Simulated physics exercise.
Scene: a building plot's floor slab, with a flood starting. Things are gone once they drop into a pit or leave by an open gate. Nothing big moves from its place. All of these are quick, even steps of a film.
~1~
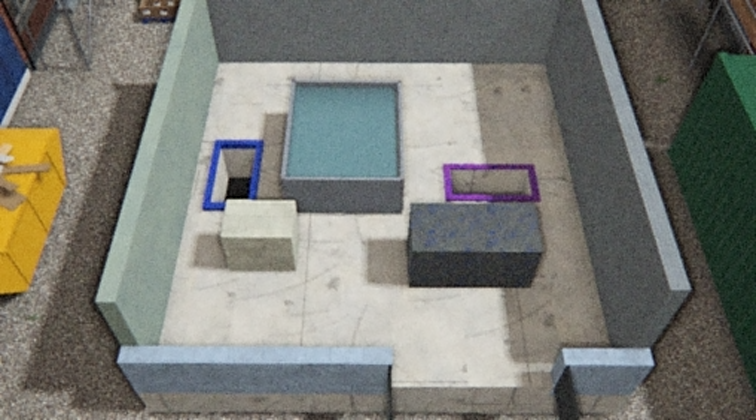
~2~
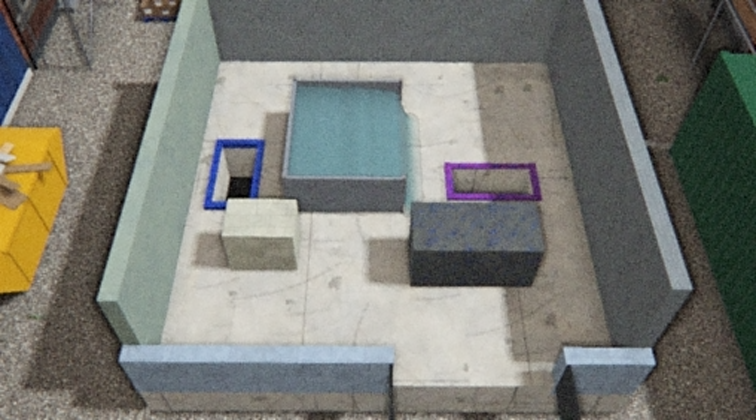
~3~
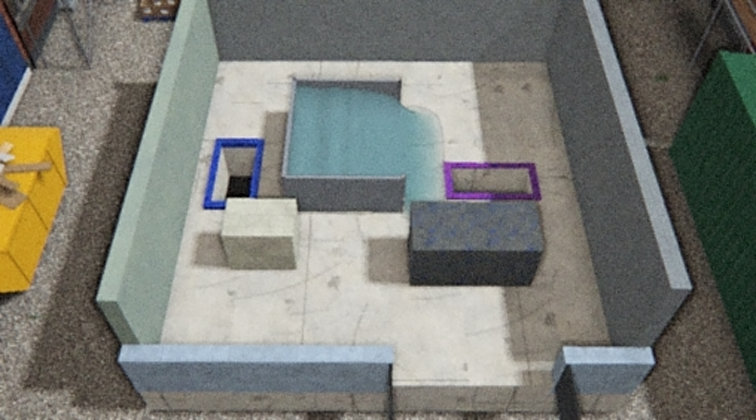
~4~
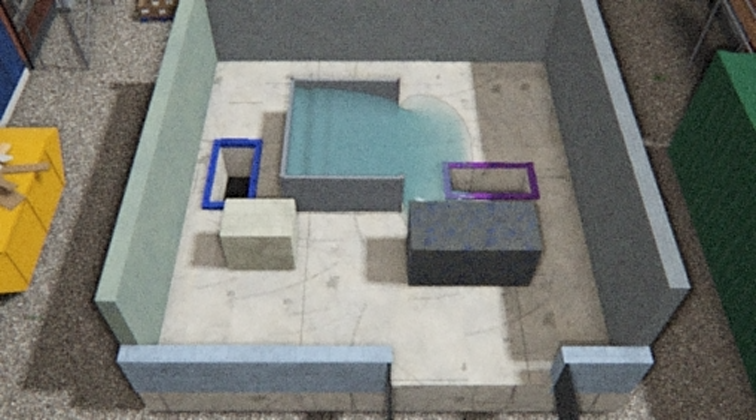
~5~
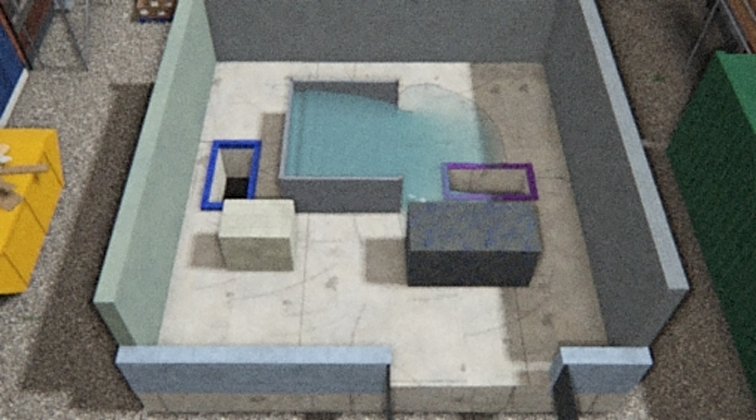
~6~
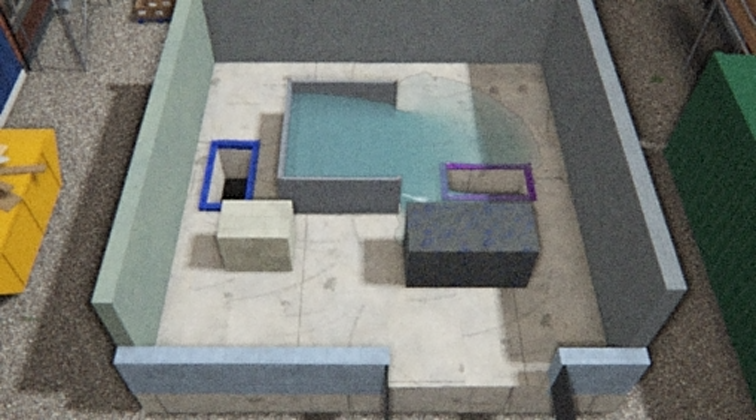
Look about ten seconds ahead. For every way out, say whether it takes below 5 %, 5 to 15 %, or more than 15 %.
One by one: Gate: A twentieth to fifteen per cent. Purple pit: Upwards of fifteen per cent. Blue pit: Short of a twentieth.
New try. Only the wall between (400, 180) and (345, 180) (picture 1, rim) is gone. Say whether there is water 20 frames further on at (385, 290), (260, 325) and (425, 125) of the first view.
Well, the first is hit by the spill, the next hit by the spill, the last missed by the spill.
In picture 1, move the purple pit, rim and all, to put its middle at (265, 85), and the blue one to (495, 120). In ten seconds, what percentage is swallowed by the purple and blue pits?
Split: Purple 6 %, blue 20 %.
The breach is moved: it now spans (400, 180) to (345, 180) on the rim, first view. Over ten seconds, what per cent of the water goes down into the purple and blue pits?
Purple about 0 %, blue about 6 %.
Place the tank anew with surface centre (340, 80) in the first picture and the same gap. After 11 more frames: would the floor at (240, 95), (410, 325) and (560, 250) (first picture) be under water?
Looking at all three, I'd call them bone dry, bone dry, swamped.
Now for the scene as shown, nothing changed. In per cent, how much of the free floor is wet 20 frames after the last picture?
50 %, roughly.
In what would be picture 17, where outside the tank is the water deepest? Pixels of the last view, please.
I'd go with (534, 66) as the deepest place.
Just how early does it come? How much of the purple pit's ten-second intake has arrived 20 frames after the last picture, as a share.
Near 75 in a hundred.
A moment on, water covers 30 % of the floor; the gate 0 %, the purple pit 10 %, the blue pit 0 %.
Next, water covers 35 % of the floor; the gate 0 %, the purple pit 17 %, the blue pit 0 %.
Then, water covers 50 % of the floor; the gate 0 %, the purple pit 22 %, the blue pit 0 %.
Later, water covers 80 % of the floor; the gate 3 %, the purple pit 28 %, the blue pit 0 %.
In the end, water covers 95 % of the floor; the gate 7 %, the purple pit 29 %, the blue pit 1 %.
